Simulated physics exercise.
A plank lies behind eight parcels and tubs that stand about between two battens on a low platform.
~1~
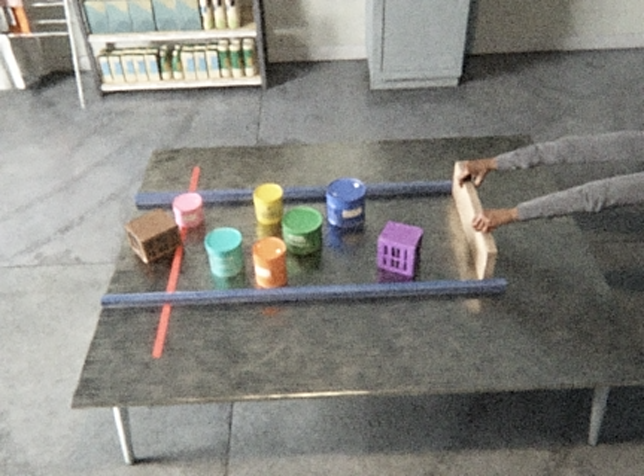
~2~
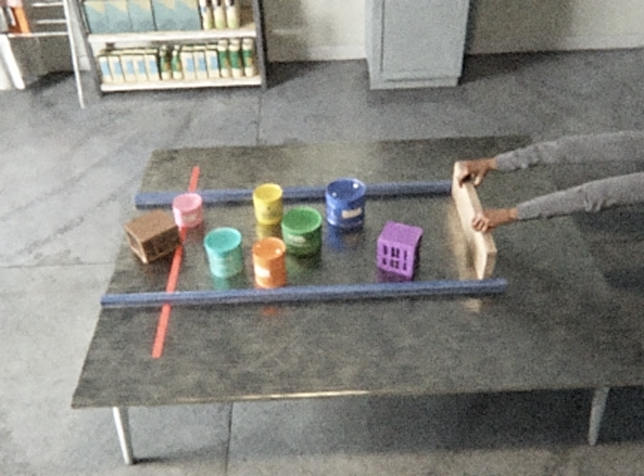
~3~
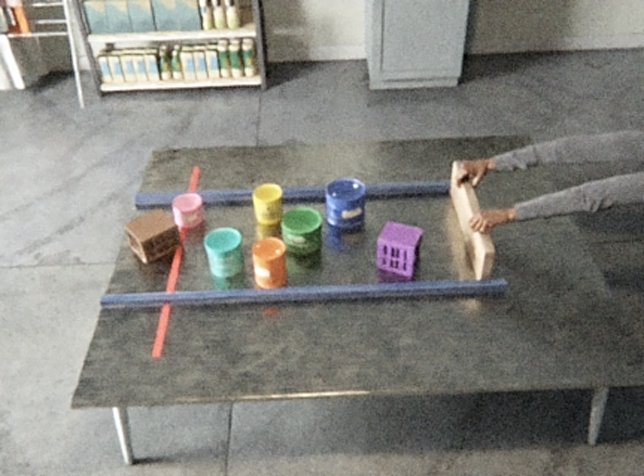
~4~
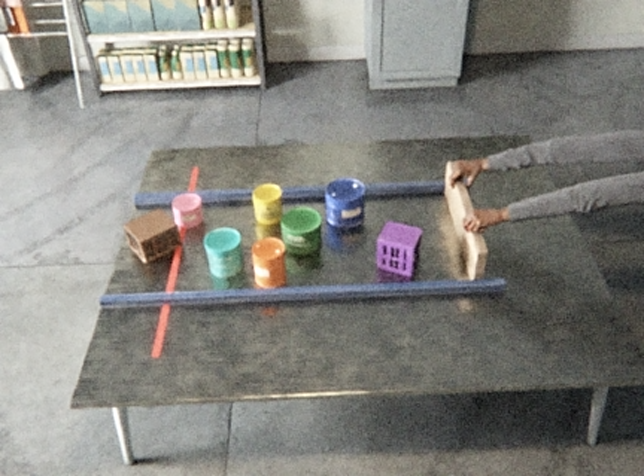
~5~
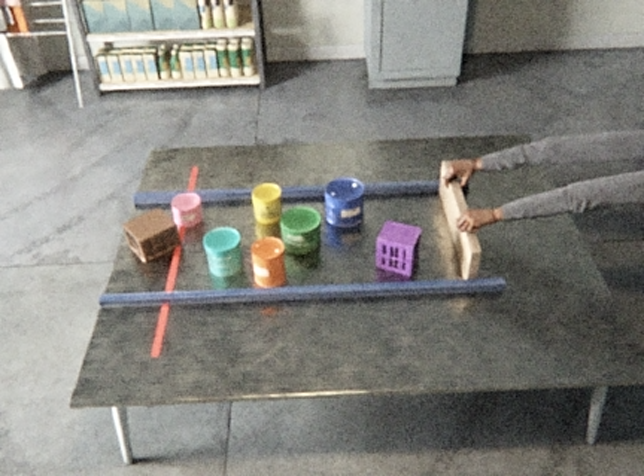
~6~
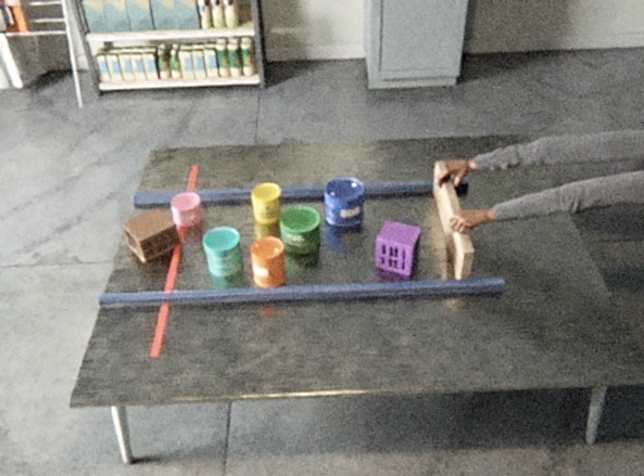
Two hands slide a wooden plank slightly left behind colourful tubs on a dark table.
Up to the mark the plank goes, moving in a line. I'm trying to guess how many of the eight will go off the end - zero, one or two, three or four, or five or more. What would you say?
I would say one or two.
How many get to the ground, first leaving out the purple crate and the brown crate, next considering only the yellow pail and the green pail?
1 in the first case and 0 in the second.
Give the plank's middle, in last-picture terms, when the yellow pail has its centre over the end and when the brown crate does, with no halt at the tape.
The middle sits near (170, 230) for the first and near (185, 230) for the other.
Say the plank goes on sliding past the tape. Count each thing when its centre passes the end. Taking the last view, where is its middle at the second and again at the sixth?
At (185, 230) for the second, at (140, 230) for the sixth.
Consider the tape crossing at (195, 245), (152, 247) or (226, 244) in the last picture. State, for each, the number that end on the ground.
Try 1: 1; try 2: 5; try 3: 0.
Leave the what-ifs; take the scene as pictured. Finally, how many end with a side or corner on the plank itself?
The count in contact is 3.
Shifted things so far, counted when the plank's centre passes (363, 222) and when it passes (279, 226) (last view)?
First 2, then 6.
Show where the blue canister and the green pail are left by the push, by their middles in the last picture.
The blue canister settles near (162, 209); as for the green pail, near (157, 236).
Soon after, none off yet; brown crate at rest near (152, 234); pink canister at rest near (187, 209); turquoise pail at rest near (224, 252).
After that, none off yet; brown crate at rest near (152, 234); pink canister at rest near (187, 209); turquoise pail displaced a little near (207, 246).
In the end, the number that fall off is one or two; gone, pink canister and brown crate.
